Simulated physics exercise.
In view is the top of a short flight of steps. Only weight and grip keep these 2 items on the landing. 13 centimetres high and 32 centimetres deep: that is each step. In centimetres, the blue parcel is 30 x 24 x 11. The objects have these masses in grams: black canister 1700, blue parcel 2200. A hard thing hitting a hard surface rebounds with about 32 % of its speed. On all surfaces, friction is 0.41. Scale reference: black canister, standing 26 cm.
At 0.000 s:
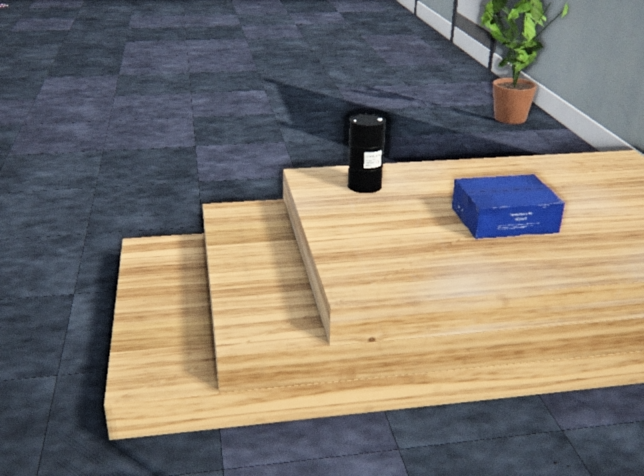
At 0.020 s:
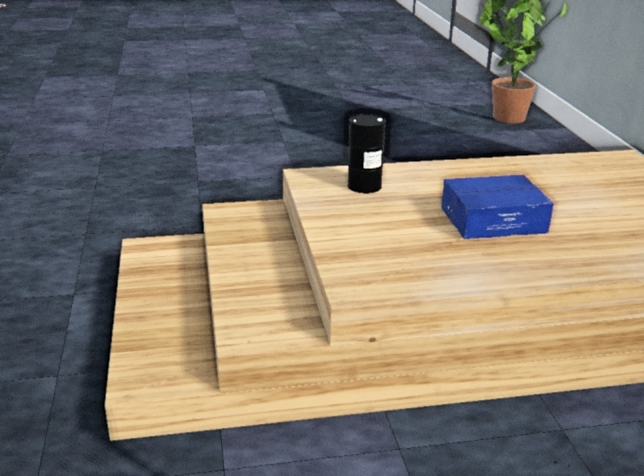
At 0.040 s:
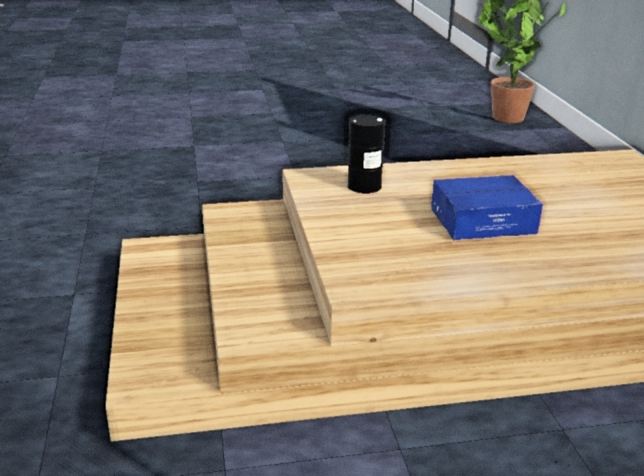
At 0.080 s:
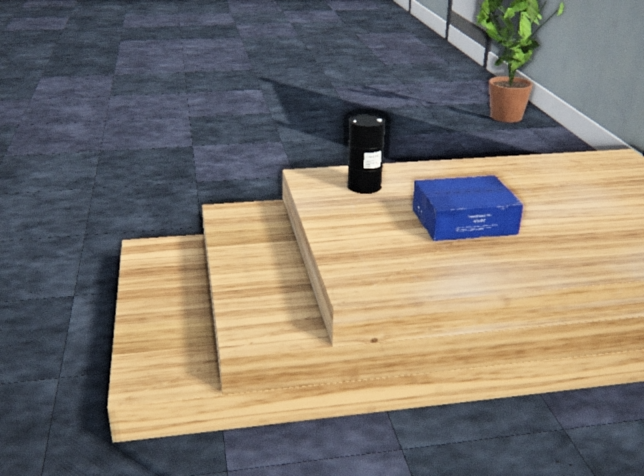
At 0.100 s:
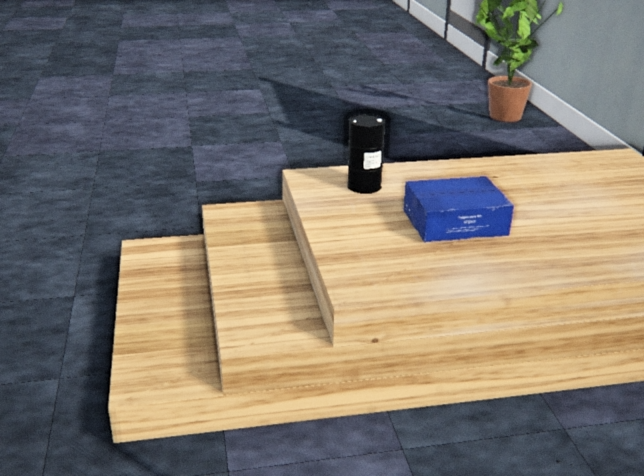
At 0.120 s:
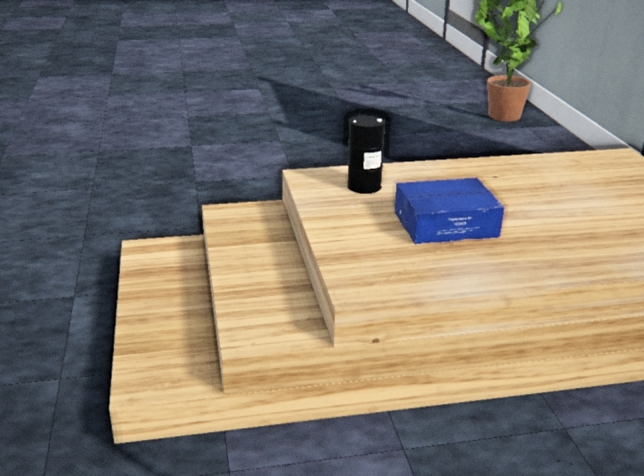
A pale wooden platform with steps down its left side stands on a dark blue-grey tiled floor, seen from above at an angle. A black canister with a white label stands near the platform's back left corner, a blue box lies to its right, and a green potted plant sits behind by the wall. The box slides steadily left across the top, while the canister stays put and the view barely shifts.
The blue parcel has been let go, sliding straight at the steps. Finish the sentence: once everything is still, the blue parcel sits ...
... up on the landing.
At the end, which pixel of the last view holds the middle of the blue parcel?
It winds up close to (366, 216).
After 0.22 s, edge 35 cm ahead; blue parcel near (411, 212).
After 0.32 s, edge 26 cm ahead; blue parcel near (384, 214).
After 0.42 s, edge 21 cm ahead; blue parcel near (369, 215).
At rest (0.9 s), edge 20 cm ahead; black canister in place, give or take 12 cm. Seen from the same camera at the end, blue parcel near (366, 216).
